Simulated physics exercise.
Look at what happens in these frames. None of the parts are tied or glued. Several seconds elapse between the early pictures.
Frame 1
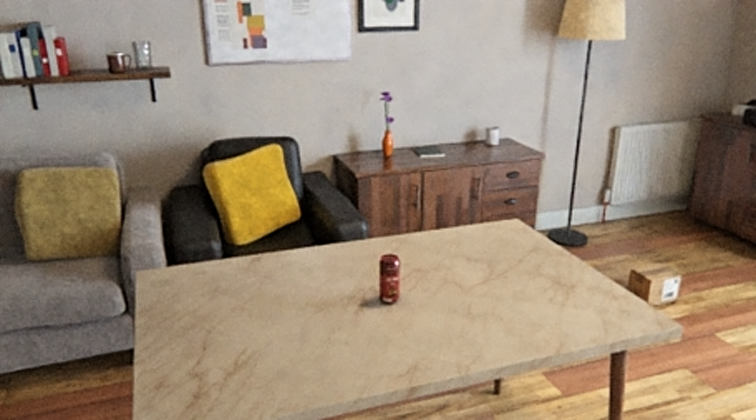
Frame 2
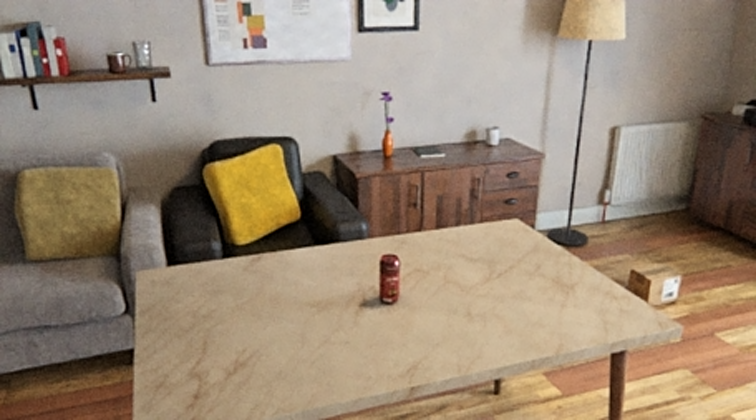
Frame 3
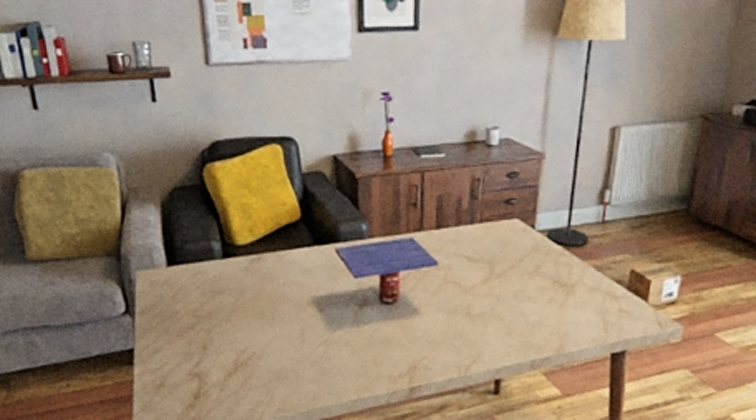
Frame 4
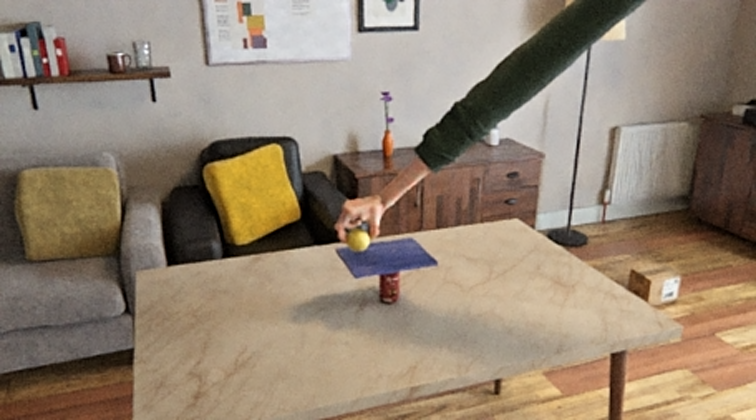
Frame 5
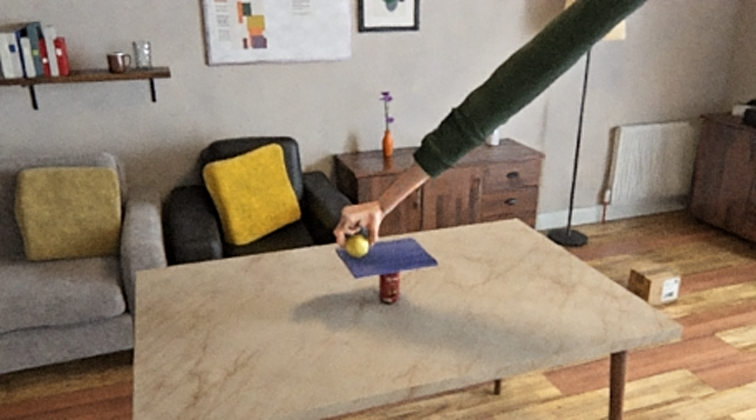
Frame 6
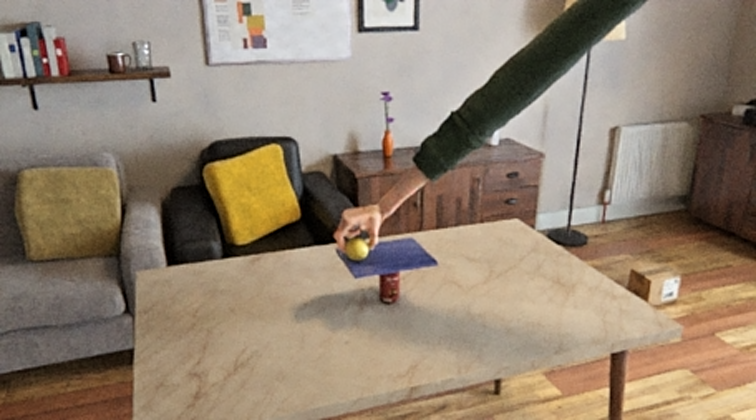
At first, a red can stands alone on a marble-patterned table in a living room. Then a flat blue panel is on top of the can, and a hand in a dark green sleeve lowers a yellow lemon slightly onto the panel's left side, still holding it.
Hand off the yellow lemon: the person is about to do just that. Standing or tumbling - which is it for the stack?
The stack does not carry the load.
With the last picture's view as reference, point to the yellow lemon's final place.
The object finishes somewhere near (344, 299).
Then, 0.50 s later than the last frame, yellow lemon now fallen; blue board tilted by 55°.
Then, 0.80 s later than the last frame, blue board now fallen; red can tilted by 8°.
Then, 1.10 s later than the last frame, red can now fallen.
When it is over, fallen, yellow lemon, red can and blue board. End places, in pixels of the last picture, yellow lemon near (344, 299). The stack gives way.
